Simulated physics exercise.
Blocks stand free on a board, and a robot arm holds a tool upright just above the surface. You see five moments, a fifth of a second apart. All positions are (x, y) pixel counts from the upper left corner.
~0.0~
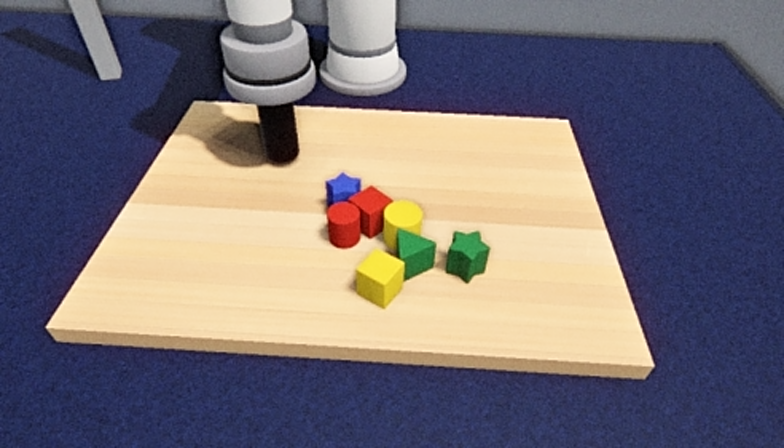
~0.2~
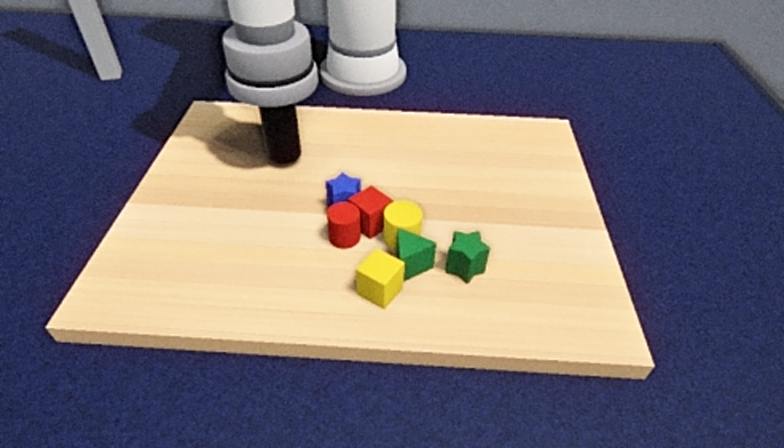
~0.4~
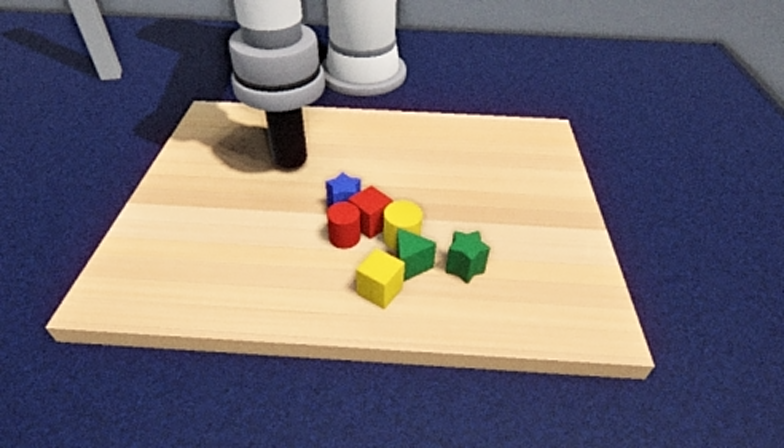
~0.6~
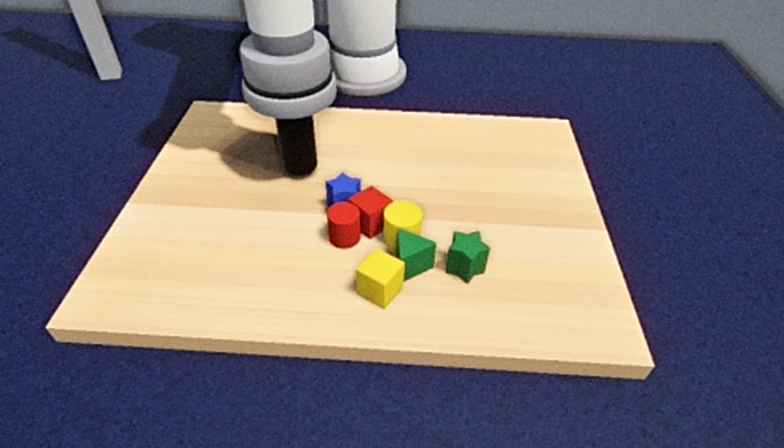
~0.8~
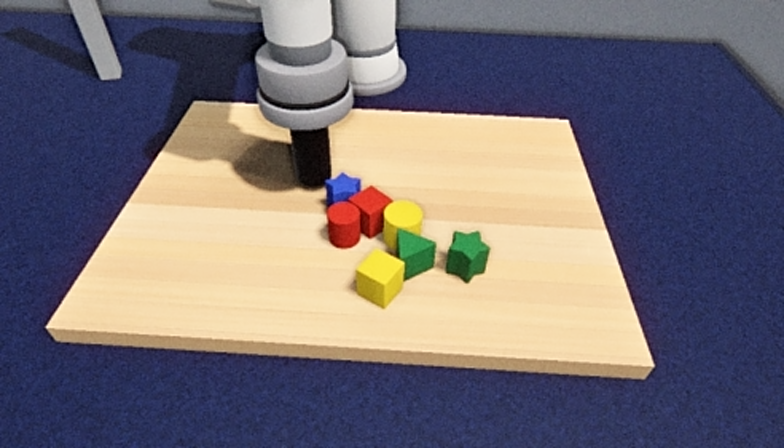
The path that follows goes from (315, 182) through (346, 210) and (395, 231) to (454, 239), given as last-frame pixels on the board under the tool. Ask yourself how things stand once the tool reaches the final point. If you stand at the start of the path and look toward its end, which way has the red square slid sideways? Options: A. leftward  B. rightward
My pick is B.
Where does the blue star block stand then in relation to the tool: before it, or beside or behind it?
The blue star block slips off.
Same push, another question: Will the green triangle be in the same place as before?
Answer: No.
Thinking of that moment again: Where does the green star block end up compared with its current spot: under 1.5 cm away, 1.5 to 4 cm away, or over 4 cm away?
The green star block ends up quite far away, over 4 cm.
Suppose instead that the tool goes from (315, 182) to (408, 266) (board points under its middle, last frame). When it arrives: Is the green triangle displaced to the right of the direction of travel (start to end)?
Answer: Yes.
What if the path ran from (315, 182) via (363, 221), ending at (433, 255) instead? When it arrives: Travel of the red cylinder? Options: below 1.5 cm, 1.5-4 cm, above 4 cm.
Range: 1.5 to 4 cm.
What follows on the original path. One third of the way, tool (347, 206); red cylinder (346, 225); blue star block (366, 203); red square (396, 214), turned 35° anticlockwise; yellow cylinder (432, 222).
Two thirds of the way, tool (395, 226); red cylinder (346, 226); blue star block (418, 225); red square (450, 238), turned 30° anticlockwise; yellow cylinder (490, 234); green triangle (415, 253); green star block (509, 259), turned 50° clockwise.
At the end, tool (455, 233); red cylinder (346, 226); blue star block (467, 238), turned 35° clockwise; red square (491, 261); yellow cylinder (519, 239); green triangle (416, 254); green star block (530, 272), turned 90° clockwise.
